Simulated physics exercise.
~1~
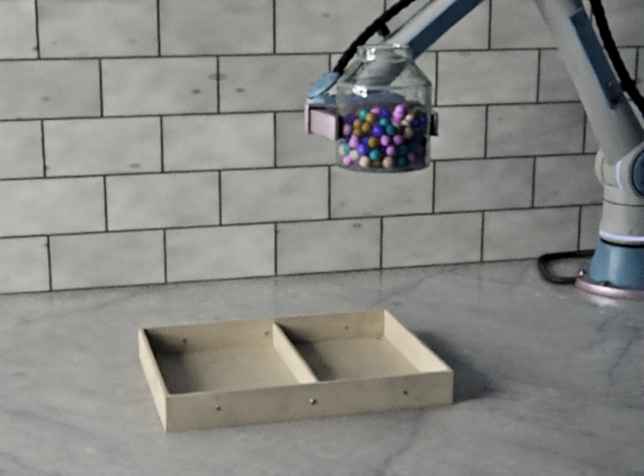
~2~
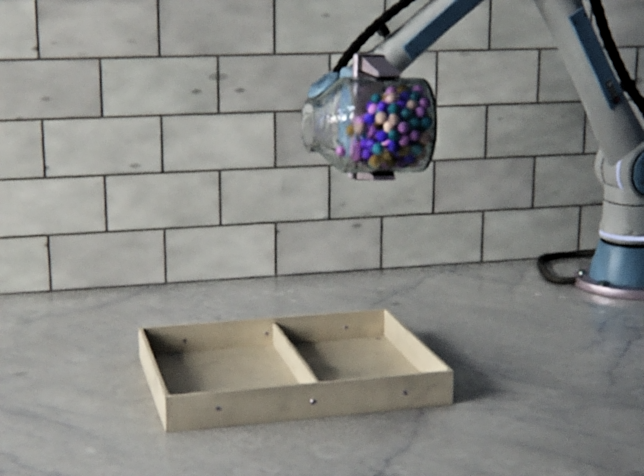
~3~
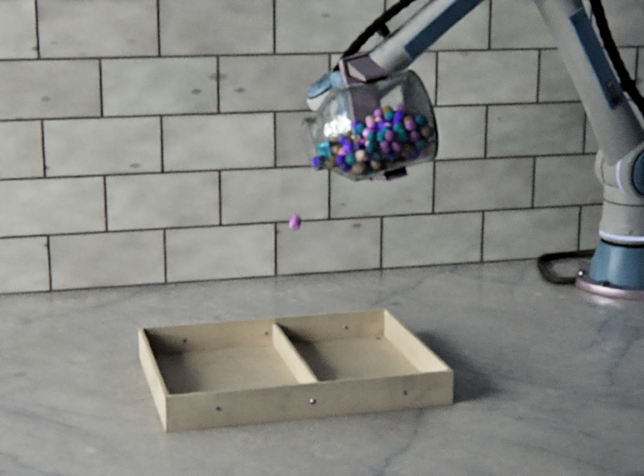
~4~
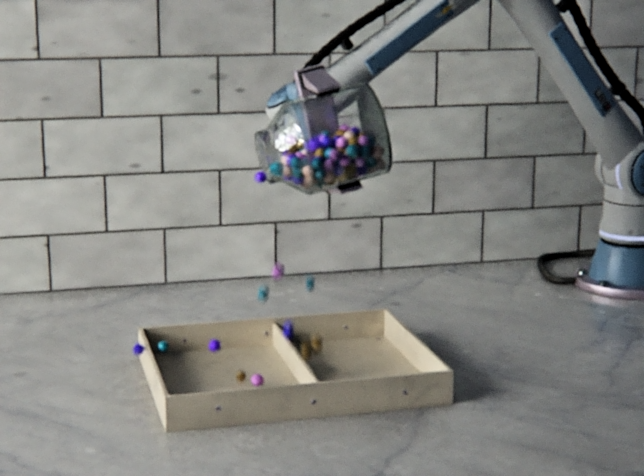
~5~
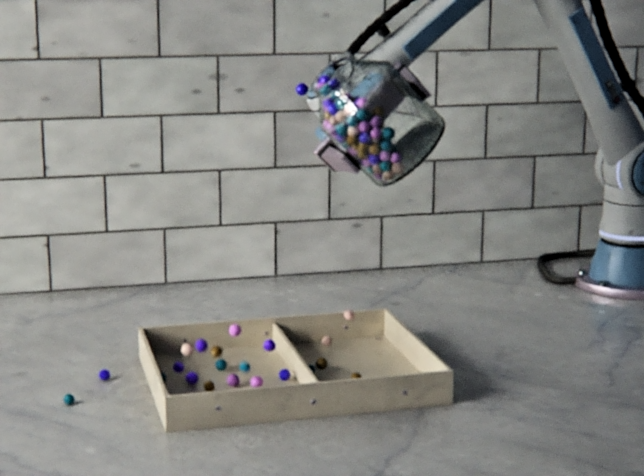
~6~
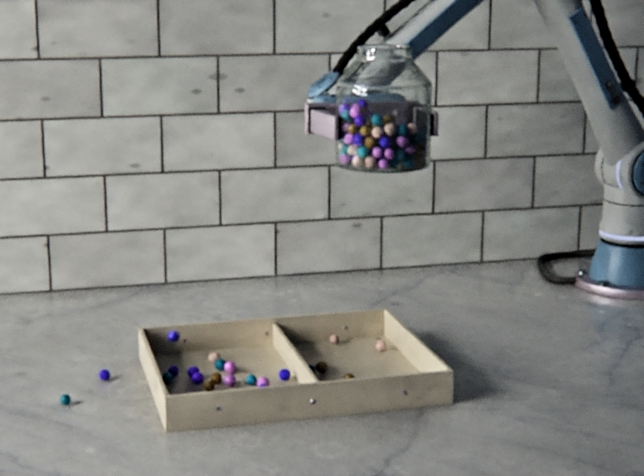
Robot arm tipping a clear jar of colourful beads over a divided tray, spilling some, then righting it still mostly full.
